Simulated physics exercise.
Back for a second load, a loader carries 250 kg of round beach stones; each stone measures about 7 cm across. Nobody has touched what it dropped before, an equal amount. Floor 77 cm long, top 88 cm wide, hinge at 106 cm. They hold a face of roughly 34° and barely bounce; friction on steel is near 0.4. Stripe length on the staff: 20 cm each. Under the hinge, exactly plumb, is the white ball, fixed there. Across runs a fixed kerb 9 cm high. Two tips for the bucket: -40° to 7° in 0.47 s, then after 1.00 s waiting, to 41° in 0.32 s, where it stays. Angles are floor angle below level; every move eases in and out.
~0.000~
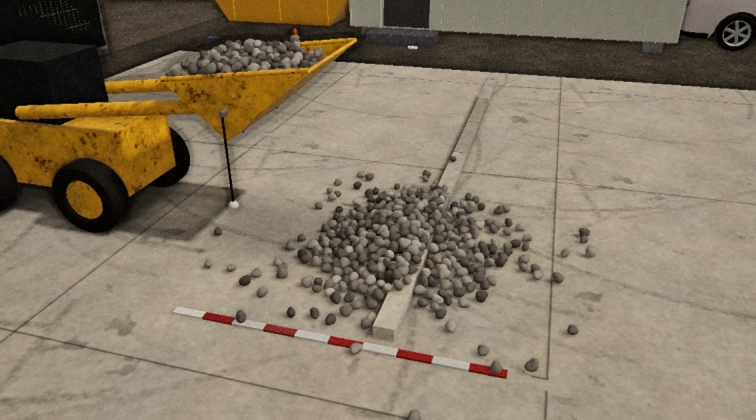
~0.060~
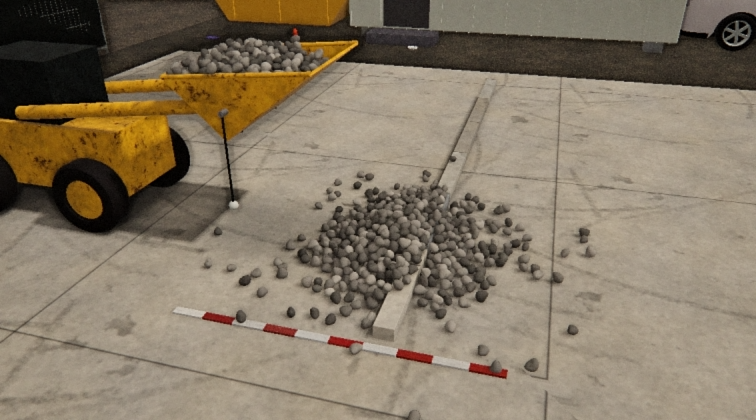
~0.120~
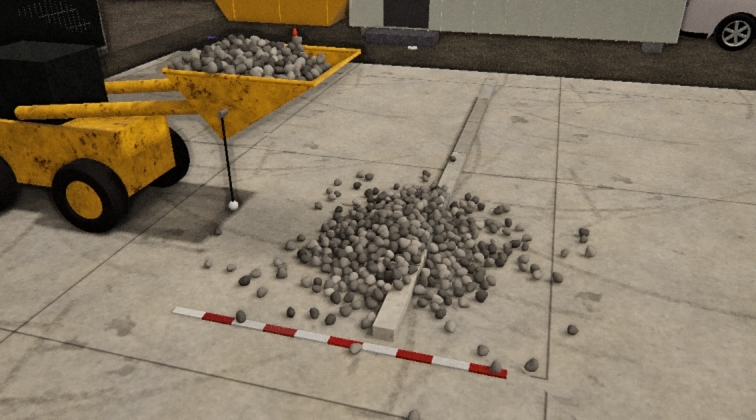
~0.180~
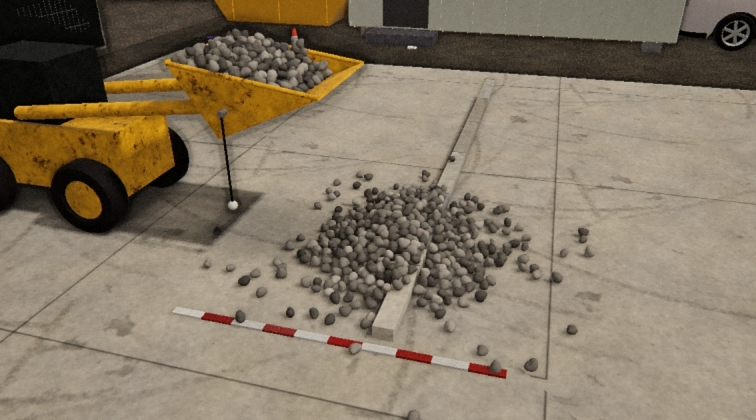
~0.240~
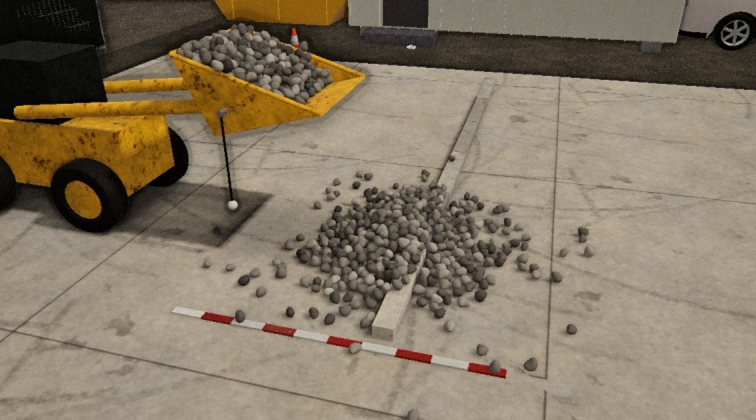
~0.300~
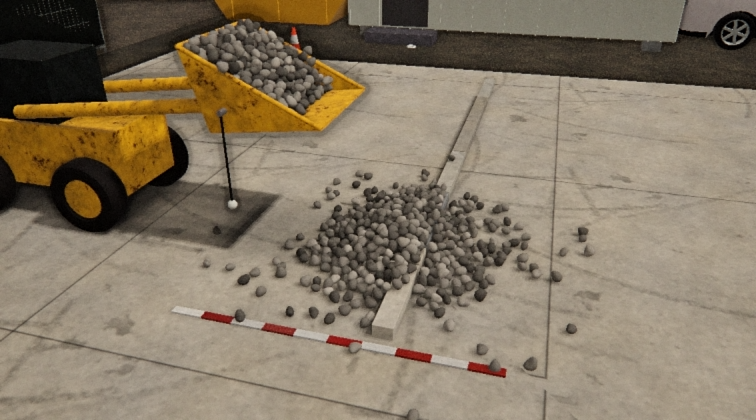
The video shows a yellow loader at left holding a bucket of grey stones above pale paving, beside a still stone pile and red-and-white staff, as the bucket steadily tilts forward, its front edge lowering and the stones shifting inside.
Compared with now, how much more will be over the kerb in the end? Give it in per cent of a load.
Close to 6 parts in a hundred.
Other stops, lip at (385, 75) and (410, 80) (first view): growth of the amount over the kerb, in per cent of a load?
Close to 70 per cent, followed by close to 85 per cent.
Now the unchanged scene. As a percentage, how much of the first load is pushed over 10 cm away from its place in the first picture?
About 10 %.
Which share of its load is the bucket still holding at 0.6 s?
About 100 per cent.
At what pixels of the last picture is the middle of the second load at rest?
Their centre rests close to (356, 222).
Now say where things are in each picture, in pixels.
Lip at (309, 71), floor tilted -40°, highest stones at (258, 46). The earlier load is highest near (405, 221), 21 cm above ground level, 78 % on this side of the kerb, 23 % over the kerb, in the first frame.
The bucket is at -38°, its lip at (310, 74); the top of the load is at (254, 46); the stones move at 0.2 m/s on average, in the second frame.
The bucket is at -32°, its lip at (315, 85); the top of the load is at (239, 43); the stones move at 0.4 m/s on average, in the third frame.
The bucket is at -25°, its lip at (319, 99); the top of the load is at (236, 39); the stones move at 0.5 m/s on average, in the fourth frame.
Lip at (321, 115), floor tilted -16°, highest stones at (232, 34); the stones move at 0.5 m/s on average, in the fifth frame.
Lip at (321, 130), floor tilted -7°, highest stones at (240, 29); the stones move at 0.6 m/s on average, in the sixth frame.
After 0.4 s the floor is at 4°; in per cent of one load, 100 in the bucket, 78 on this side of the kerb, 23 over the kerb; the foremost stones are at (586, 294).
After 0.6 s the floor is at 7°; in per cent of one load, 99 in the bucket, 78 on this side of the kerb, 23 over the kerb; the foremost stones are at (586, 294).
After 2.2 s the floor is at 41°; in per cent of one load, 9 in the bucket, 163 on this side of the kerb, 29 over the kerb; the foremost stones are at (586, 294).
After 4.6 s the floor is at 41°; in per cent of one load, 0 in the bucket, 171 on this side of the kerb, 29 over the kerb; the foremost stones are at (586, 294). Net gain over the kerb, 6.
